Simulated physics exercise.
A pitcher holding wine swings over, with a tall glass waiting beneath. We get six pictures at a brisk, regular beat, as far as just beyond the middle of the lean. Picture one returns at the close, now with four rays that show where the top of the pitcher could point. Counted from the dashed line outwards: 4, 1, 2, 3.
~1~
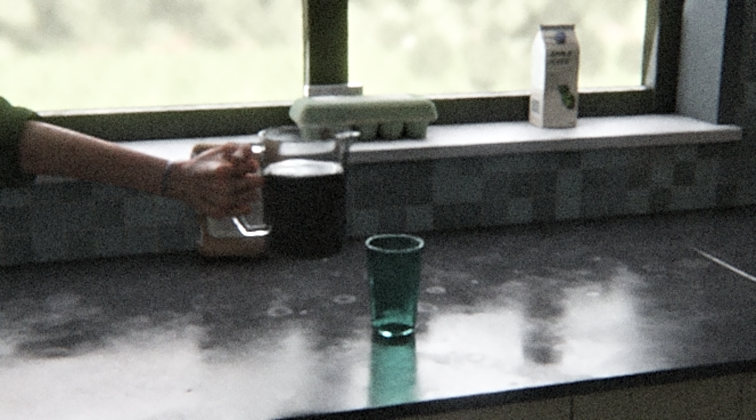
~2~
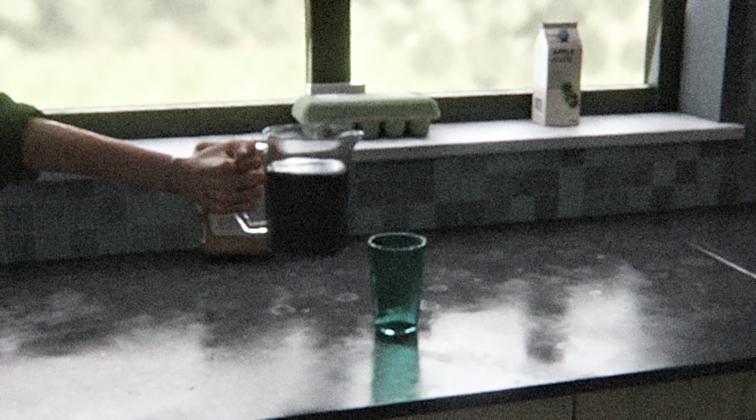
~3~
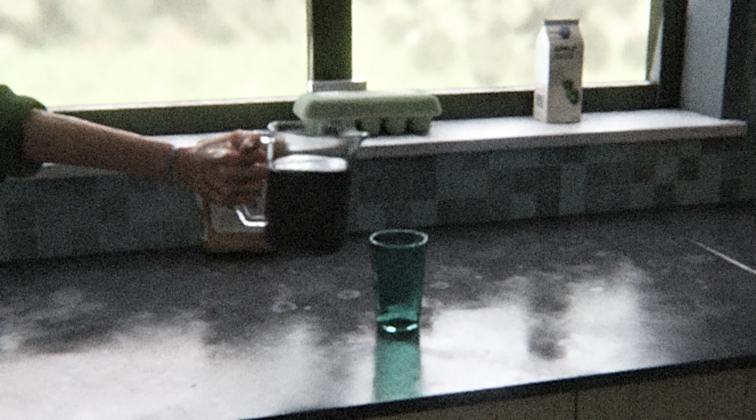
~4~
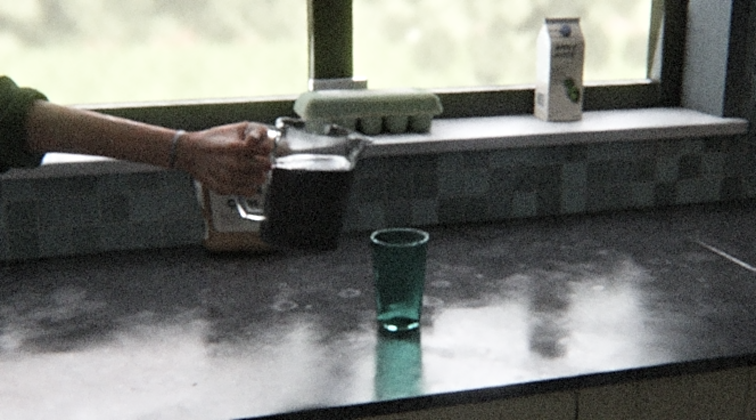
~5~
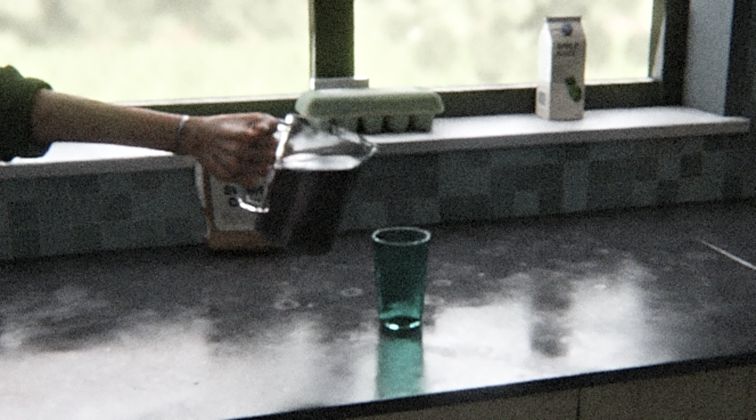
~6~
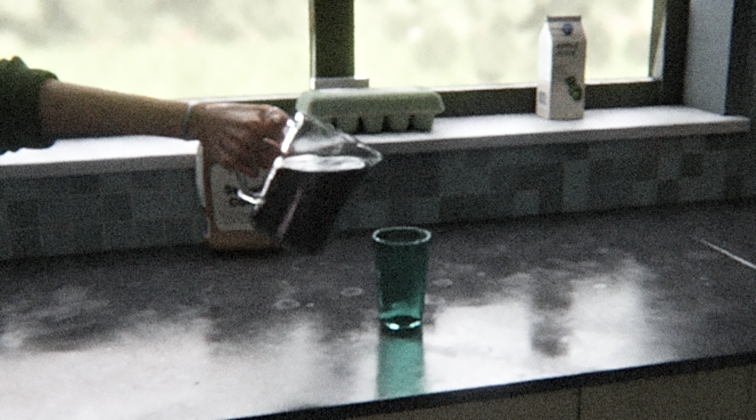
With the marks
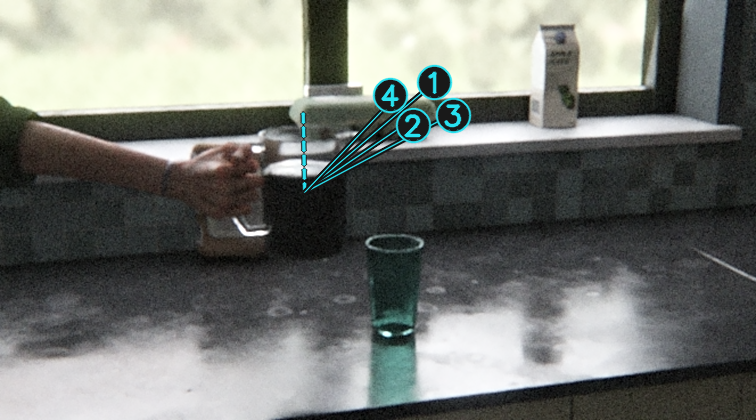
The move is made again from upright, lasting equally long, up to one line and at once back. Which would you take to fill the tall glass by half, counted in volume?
Mark 2 does it best.
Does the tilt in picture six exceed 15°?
Yes, it does.
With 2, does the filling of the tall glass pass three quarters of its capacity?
No, less.
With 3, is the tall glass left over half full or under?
Over.
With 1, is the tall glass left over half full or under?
Under half.
In cyan, 1 at (421, 93); 2 at (396, 130); 3 at (437, 121); 4 at (381, 111).
For mark 1, the tall glass ends with about 31 % of what it can hold.
For mark 2, the tall glass ends with about 50 % of what it can hold.
For mark 3, the tall glass ends with about 78 % of what it can hold.
For mark 4, the tall glass ends with about 16 % of what it can hold.
